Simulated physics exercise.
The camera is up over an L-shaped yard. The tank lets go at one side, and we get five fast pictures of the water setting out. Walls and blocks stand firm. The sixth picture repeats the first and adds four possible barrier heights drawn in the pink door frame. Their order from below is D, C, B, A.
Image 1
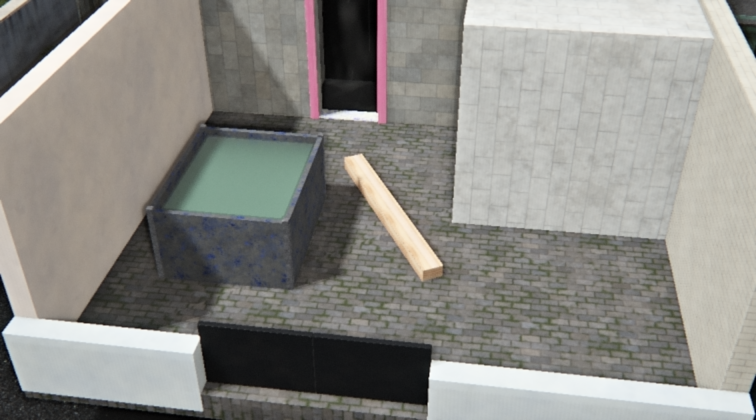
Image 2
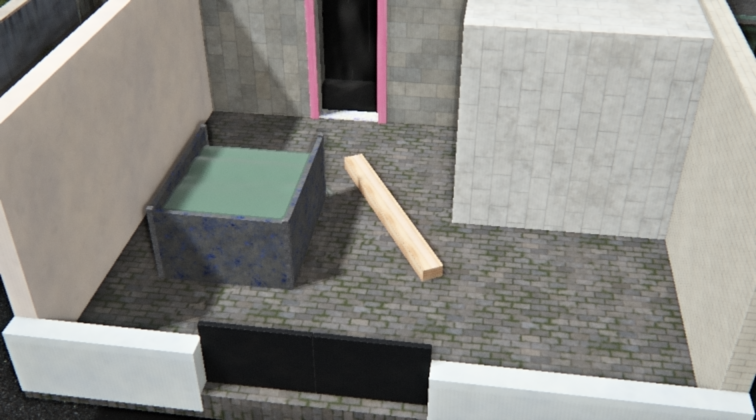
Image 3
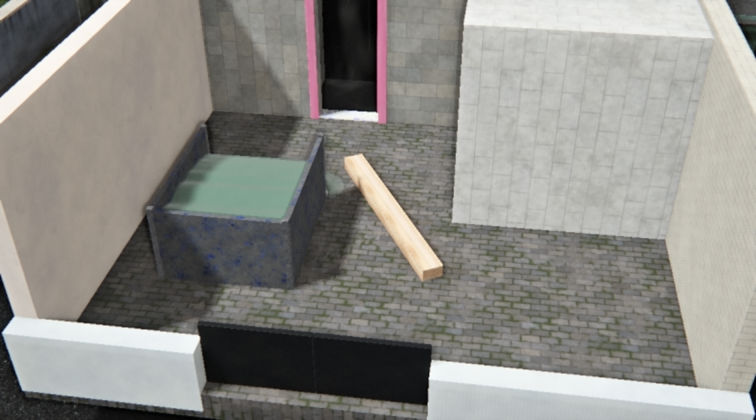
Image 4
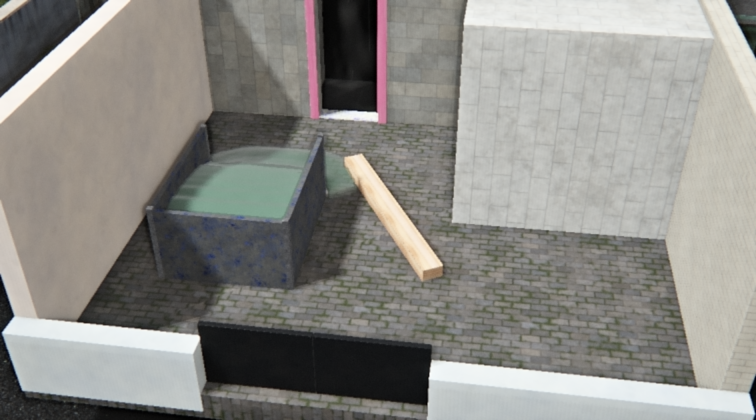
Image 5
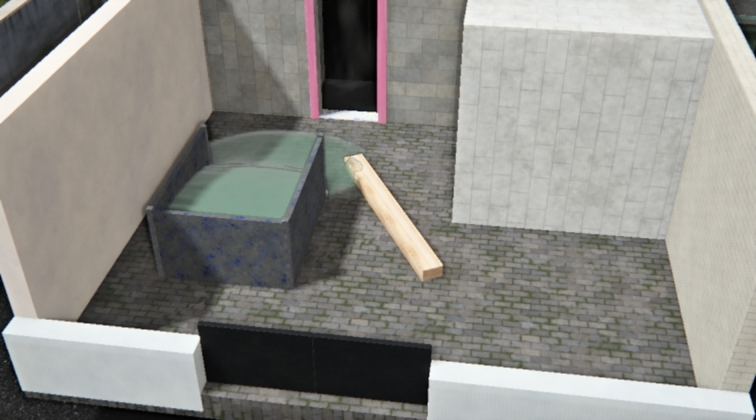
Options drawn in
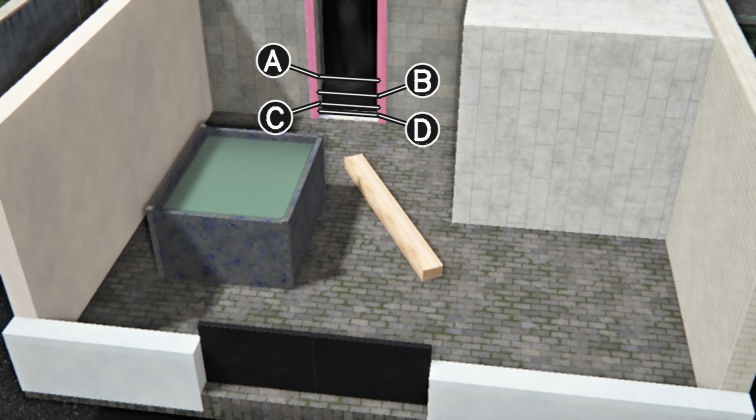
The video shows a walled, paved yard with a pink-framed doorway, a wooden beam and a dark tank of green water; the tank's back side disappears, and water flows out behind it, spreading right across the paving to the beam's far end.
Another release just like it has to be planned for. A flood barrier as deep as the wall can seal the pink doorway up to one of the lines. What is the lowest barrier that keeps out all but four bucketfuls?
The answer is mark B.
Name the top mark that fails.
Mark C.
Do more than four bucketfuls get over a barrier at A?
No.
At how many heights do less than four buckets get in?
Two.
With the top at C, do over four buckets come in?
Yes, that goes wrong.
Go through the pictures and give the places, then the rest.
In the first frame, water in the tank at rest, its middle at (242, 176); foot of the pink doorway at (349, 120); shut gate at (314, 344).
In the second frame, water covers 2 % of the ground, its front hidden from here.
In the third frame, 4 % of the ground under water, visible out to (339, 185).
In the fourth frame, 9 % of the ground under water, visible out to (343, 159).
In the fifth frame, 13 % of the ground under water, visible out to (338, 139).
In white, A at (348, 78); B at (348, 94); C at (348, 105); D at (349, 113); from the bottom up D, C, B, A.
For mark A, nothing gets over.
For mark B, a splash gets over, under a bucket.
For mark C, about 14 bucketfuls get in.
For mark D, dozens of bucketfuls pour in.
